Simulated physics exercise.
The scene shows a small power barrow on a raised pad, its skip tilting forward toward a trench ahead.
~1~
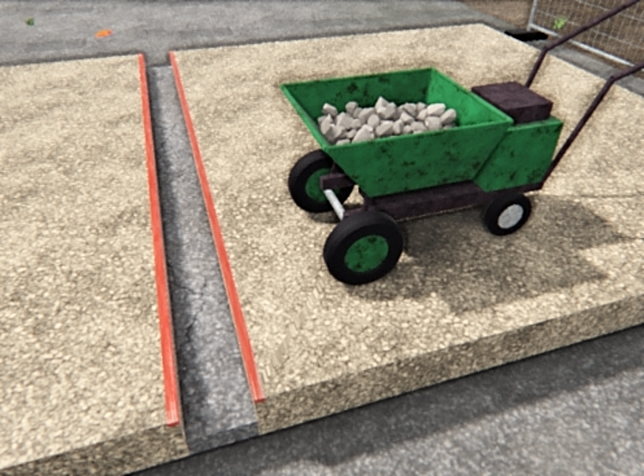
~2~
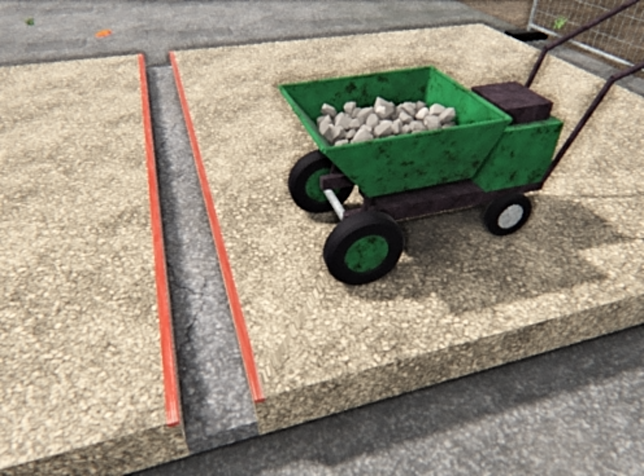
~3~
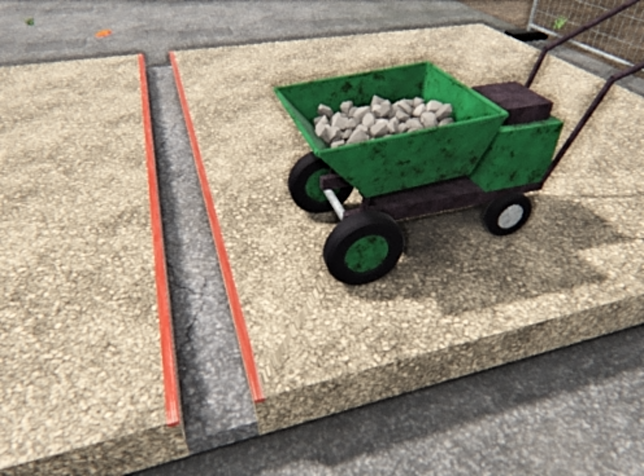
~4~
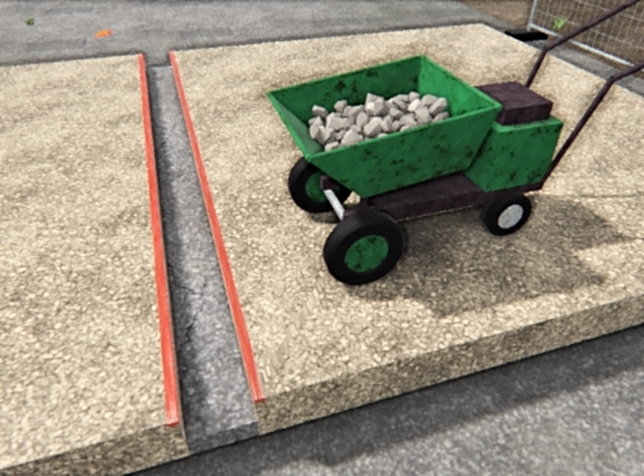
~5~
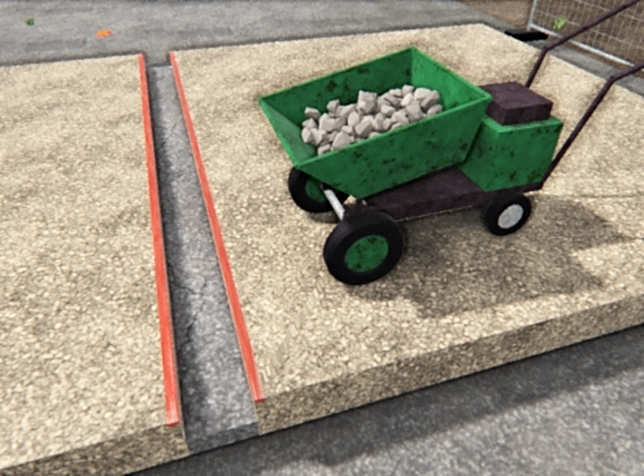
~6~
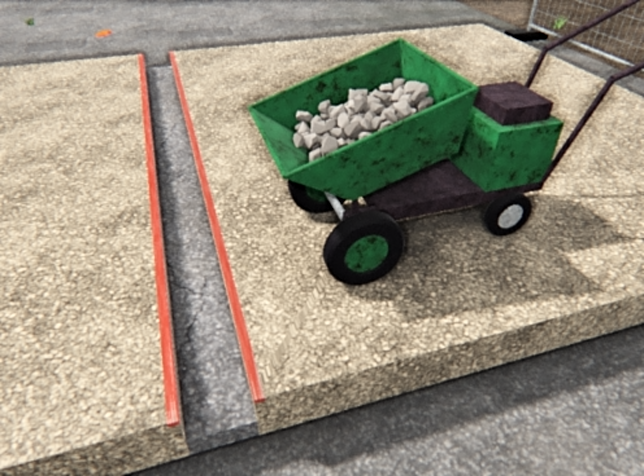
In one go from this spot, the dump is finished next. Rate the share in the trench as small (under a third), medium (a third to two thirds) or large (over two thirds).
Large.
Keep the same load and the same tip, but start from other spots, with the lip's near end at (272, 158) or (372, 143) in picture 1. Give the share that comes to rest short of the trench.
Try 1 about 0 %, try 2 about 20 %.
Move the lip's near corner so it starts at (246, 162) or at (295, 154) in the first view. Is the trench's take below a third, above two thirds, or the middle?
First: Less than a third. Second: Above two thirds.
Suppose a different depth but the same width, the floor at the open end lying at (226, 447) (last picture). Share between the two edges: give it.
100 %, roughly.
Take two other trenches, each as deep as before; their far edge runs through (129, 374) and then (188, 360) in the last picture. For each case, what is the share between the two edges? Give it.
Roughly 90 % and 70 %.
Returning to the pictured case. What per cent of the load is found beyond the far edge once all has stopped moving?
Near 0 in every hundred.
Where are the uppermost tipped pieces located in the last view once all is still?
The peak ends up near (204, 258).
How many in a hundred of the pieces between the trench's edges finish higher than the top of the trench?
My best guess is some 20 per cent.
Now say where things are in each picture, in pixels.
In the first picture, lip of the skip near (326, 150), level; top of the load near (387, 129), broken stones; first edge of the trench near (246, 346); far edge near (168, 365), the trench under half as wide as the skip, and about half as deep as wide.
In the second picture, lip of the skip near (324, 151), level; top of the load near (386, 129).
In the third picture, lip of the skip near (318, 154), tipped barely; top of the load near (394, 124).
In the fourth picture, lip of the skip near (309, 159), tipped a little; top of the load near (406, 124).
In the fifth picture, lip of the skip near (298, 167), tipped a little; top of the load near (398, 120).
In the sixth picture, lip of the skip near (285, 177), tipped clearly; top of the load near (393, 112); first edge of the trench near (246, 346); far edge near (168, 365).
Shortly afterwards, skip tipped steeply; the whole lot in the skip.
Next, skip tipped right over; the bulk in the skip; only a few short of the trench; near a quarter in or heaped over the trench.
Some moments later, skip tipped right over; a little in the skip; only a few short of the trench; the bulk in or heaped over the trench; only a few beyond it.
In the end, skip tipped right over; a little in the skip; a little short of the trench; the bulk in or heaped over the trench; only a few beyond it.
